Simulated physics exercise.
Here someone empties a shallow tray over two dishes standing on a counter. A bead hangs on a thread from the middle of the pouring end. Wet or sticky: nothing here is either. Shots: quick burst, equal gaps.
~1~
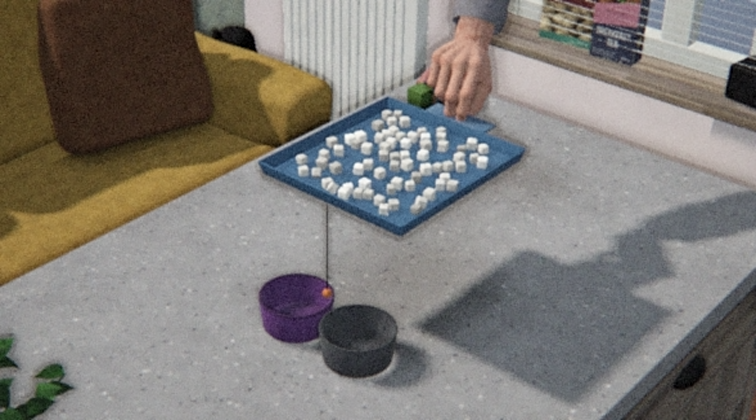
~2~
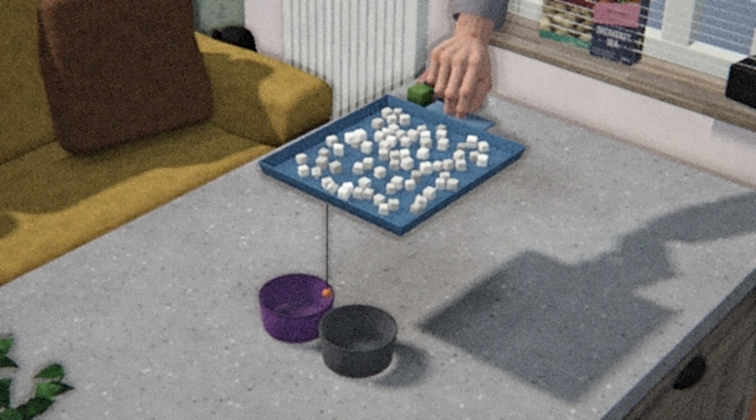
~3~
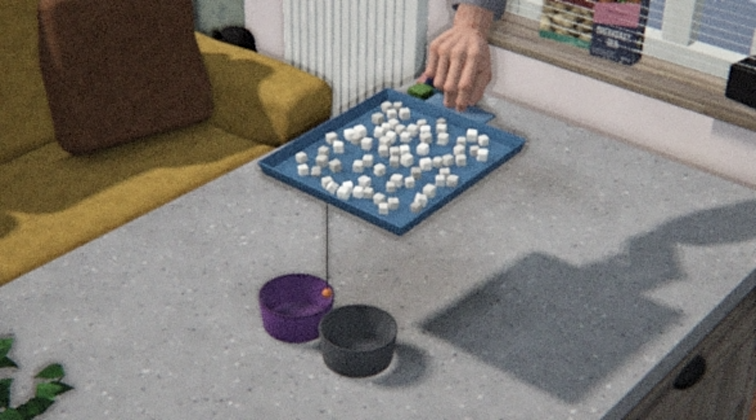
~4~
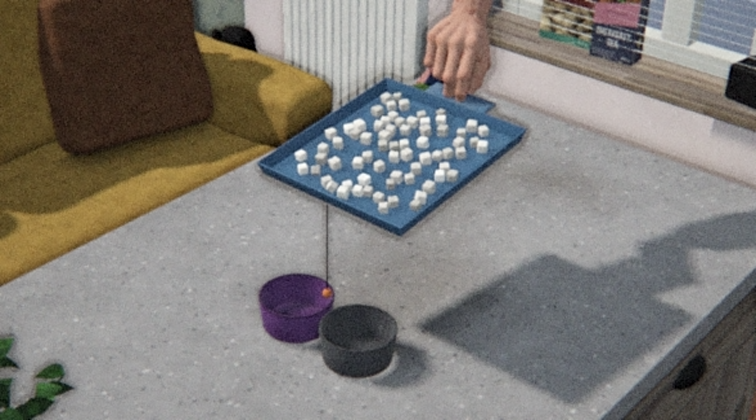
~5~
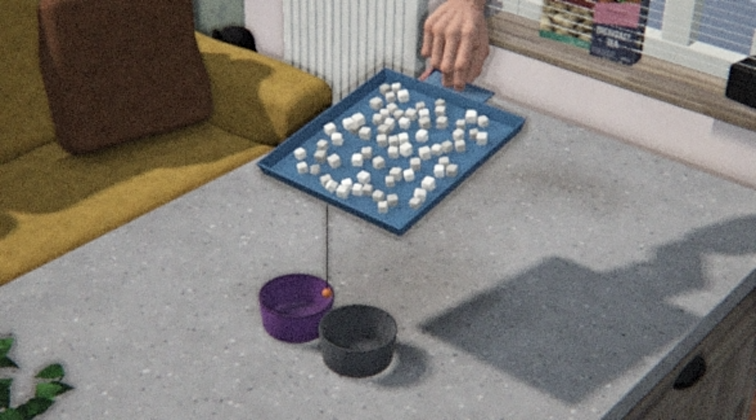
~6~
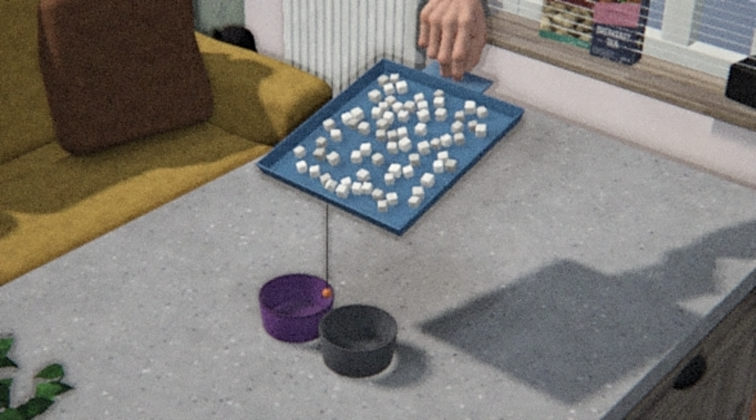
A hand slowly raises the back of a blue tray of white cubes above two bowls.
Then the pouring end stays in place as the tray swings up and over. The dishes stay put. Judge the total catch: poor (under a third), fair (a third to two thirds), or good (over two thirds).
The dishes capture not a full third of the load.
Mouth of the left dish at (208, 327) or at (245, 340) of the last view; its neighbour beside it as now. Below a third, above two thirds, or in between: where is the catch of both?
Initially below one third, afterwards below one third.
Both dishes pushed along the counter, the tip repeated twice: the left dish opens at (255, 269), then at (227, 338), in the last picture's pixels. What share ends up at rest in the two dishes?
You'd get 0 in a hundred first and 10 in a hundred after that.
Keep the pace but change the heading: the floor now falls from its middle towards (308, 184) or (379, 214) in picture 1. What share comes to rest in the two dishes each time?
Roughly 40 percent, then 30 percent.
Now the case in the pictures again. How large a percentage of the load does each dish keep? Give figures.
In the left dish 10 per cent comes to rest, in the right dish 10 per cent.
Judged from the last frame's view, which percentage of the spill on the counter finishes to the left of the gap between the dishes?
It comes to near 90 percent of the spill.
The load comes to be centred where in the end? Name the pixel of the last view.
Once nothing moves, the middle sits near (255, 370).
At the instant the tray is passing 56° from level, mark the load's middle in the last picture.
Around (335, 180).
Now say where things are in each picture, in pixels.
Corners of the pouring end near (264, 161) and (401, 223), level; middle of the load near (395, 158), sugar cubes; left dish near (271, 323); right dish near (332, 357); bead on its thread near (327, 293), in the first picture.
Corners of the pouring end near (264, 161) and (401, 223), level; middle of the load near (395, 156), in the second picture.
Corners of the pouring end near (263, 161) and (400, 224), tipped barely, level across its low end; middle of the load near (395, 153), in the third picture.
Corners of the pouring end near (262, 162) and (400, 224), tipped a little, level across its low end; middle of the load near (395, 147), in the fourth picture.
Corners of the pouring end near (262, 162) and (399, 225), tipped a little, level across its low end; middle of the load near (394, 142), in the fifth picture.
Corners of the pouring end near (261, 163) and (399, 225), tipped a little, level across its low end; middle of the load near (393, 136); left dish near (271, 323); right dish near (332, 357), in the sixth picture.
Shortly afterwards, tray tipped steeply; the whole lot on the tray.
Next, tray tipped right over; all but a few on the tray; only a few outside both; only a few in the air.
Some moments later, tray tipped past a quarter turn; a little in the right dish; a little in the left dish; the bulk outside both.
In the end, tray tipped past a quarter turn; a little in the right dish; a little in the left dish; the bulk outside both.
